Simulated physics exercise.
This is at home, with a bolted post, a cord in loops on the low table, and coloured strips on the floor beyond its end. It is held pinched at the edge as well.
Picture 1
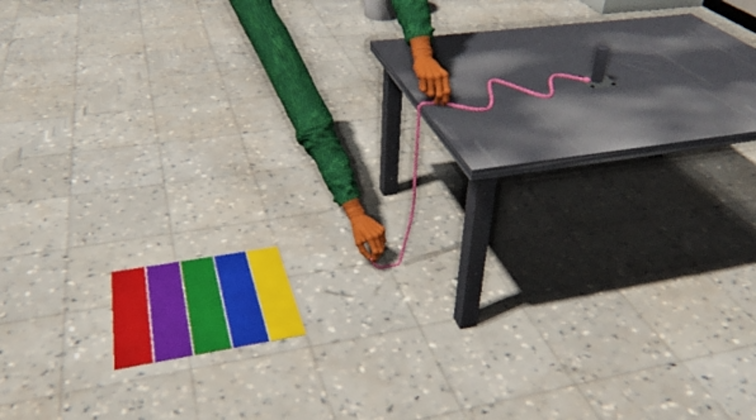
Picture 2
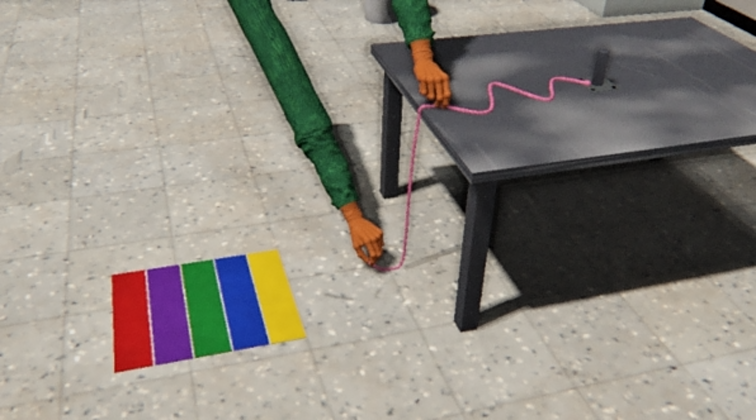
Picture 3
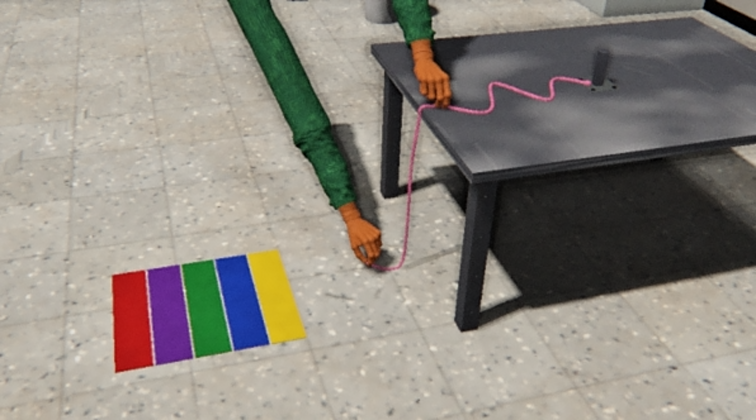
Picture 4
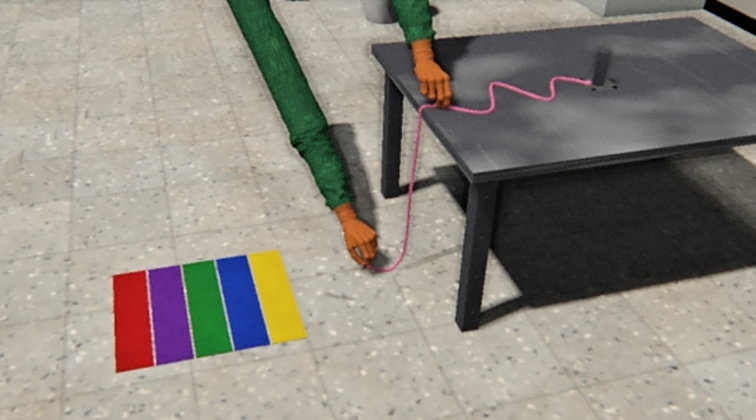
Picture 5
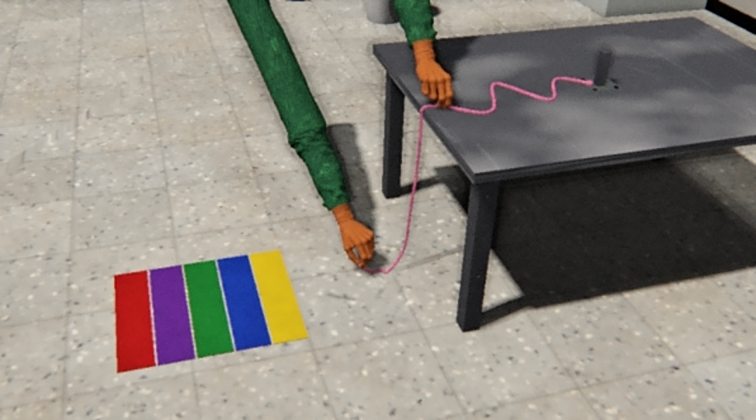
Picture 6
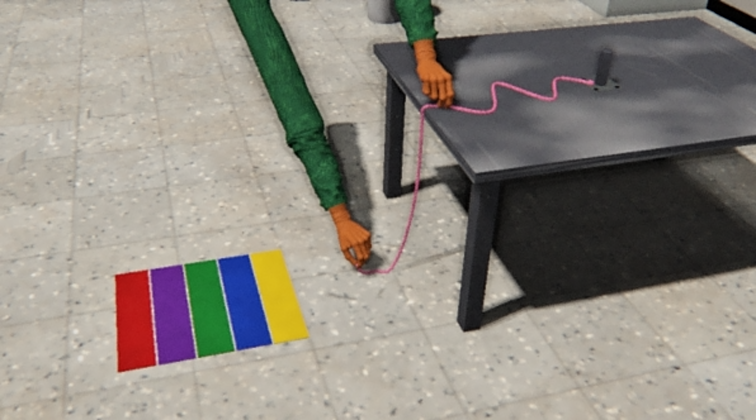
At home, one hand pinches a pink cord at the table edge while another draws its low end slightly left.
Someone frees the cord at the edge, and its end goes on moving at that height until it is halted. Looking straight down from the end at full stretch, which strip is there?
The red strip is there.
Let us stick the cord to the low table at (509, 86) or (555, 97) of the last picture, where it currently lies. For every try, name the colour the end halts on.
Try 1: Green; try 2: Purple.
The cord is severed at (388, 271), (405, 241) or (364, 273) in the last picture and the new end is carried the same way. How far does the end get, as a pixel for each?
About (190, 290), (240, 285) and (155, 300).
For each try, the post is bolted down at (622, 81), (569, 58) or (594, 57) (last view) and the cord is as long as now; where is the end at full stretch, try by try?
Approximate places, in that order: (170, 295), (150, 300), (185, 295).
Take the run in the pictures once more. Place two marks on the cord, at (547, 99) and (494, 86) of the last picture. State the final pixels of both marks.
First near (509, 95), second near (448, 102).
A little later, end near (201, 290); over green.
Next, end near (160, 297); over purple.
When it is tight, end near (135, 301); over red. It gets as far as the red strip.
